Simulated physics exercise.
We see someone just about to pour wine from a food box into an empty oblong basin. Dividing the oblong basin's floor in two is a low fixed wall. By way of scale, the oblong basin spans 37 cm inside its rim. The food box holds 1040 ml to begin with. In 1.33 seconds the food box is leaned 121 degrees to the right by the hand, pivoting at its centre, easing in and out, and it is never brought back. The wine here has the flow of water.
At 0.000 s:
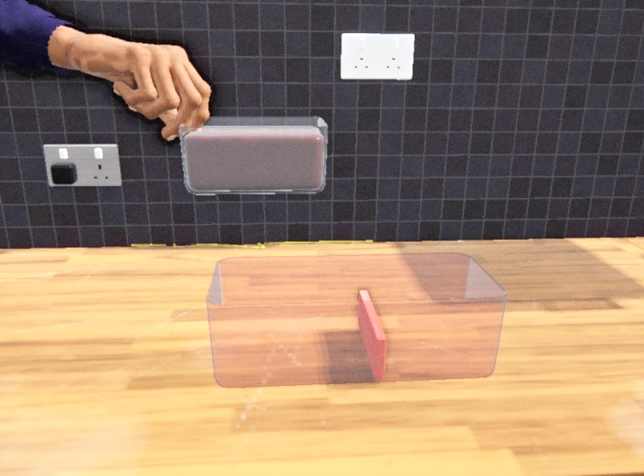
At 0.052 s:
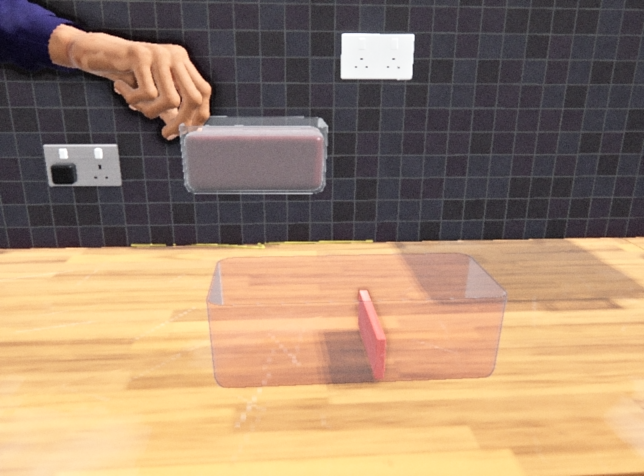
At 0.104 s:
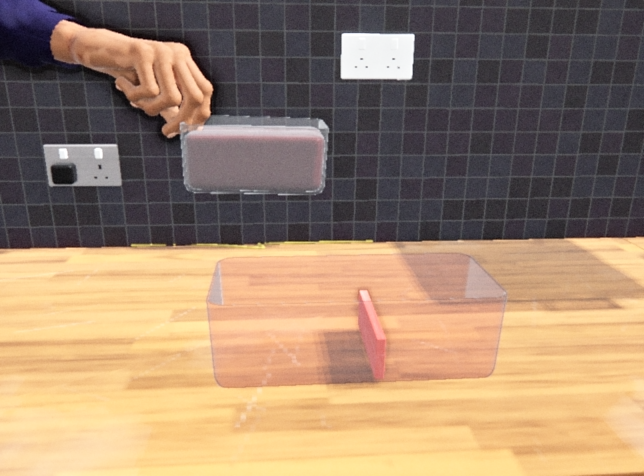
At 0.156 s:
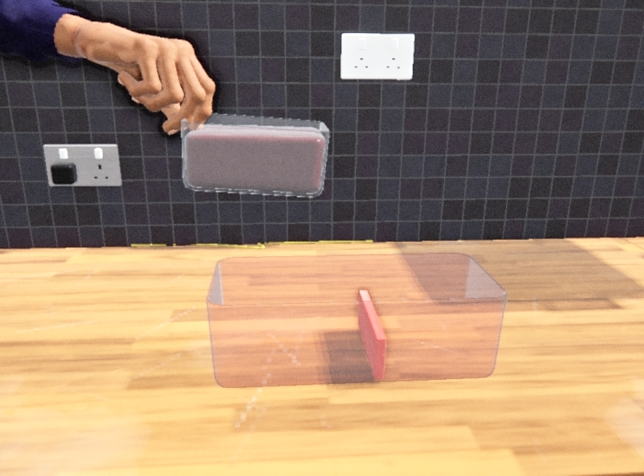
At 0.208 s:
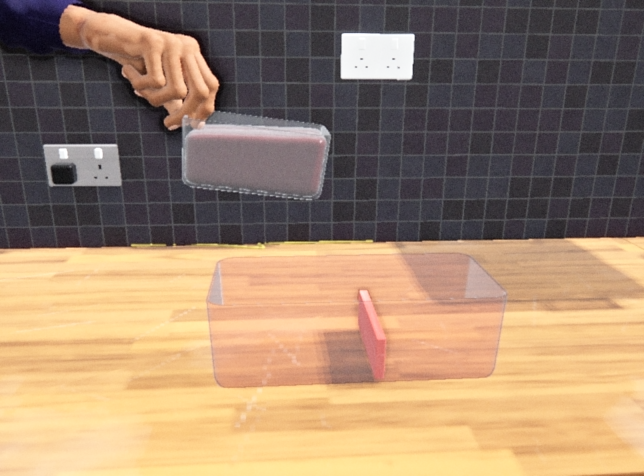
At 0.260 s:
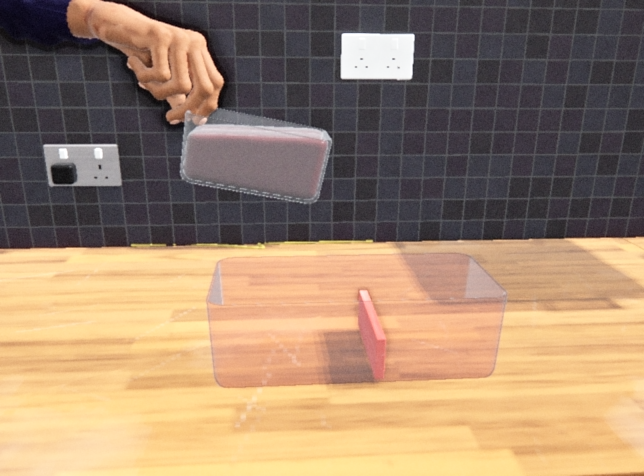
A hand slowly tilting a clear food box of dark reddish liquid rightward above an empty oblong basin on a wooden worktop.
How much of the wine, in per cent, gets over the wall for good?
59 %.
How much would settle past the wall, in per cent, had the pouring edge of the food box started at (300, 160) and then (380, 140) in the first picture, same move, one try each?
Around 10 per cent first, around 80 per cent next.
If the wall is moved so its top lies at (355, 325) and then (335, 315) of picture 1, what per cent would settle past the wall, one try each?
Roughly 65 per cent, then 75 per cent.
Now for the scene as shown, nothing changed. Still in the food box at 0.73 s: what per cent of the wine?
36 %.
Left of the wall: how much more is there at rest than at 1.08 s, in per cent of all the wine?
Close to 9% of the whole.
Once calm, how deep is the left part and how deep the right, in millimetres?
Left part about 12 mm deep, right part about 28 mm deep.
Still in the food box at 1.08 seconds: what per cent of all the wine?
About 4 per cent.
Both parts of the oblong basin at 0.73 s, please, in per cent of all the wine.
Around 3 percent on the left and 20 on the right.
By 0.73 s the tilt is 70° and 36 per cent is still to pour, 3 is left of the wall and 20 right of it.
By 1.08 s the tilt is 110° and 4 per cent is still to pour, 27 is left of the wall and 59 right of it.
By 1.44 s the tilt is 121° and 0 per cent is still to pour, 36 is left of the wall and 59 right of it.
By 1.83 s the tilt is 121° and 0 per cent is still to pour, 36 is left of the wall and 59 right of it.
At rest 36 per cent lies left of the wall, 59 right of it and 5 outside.
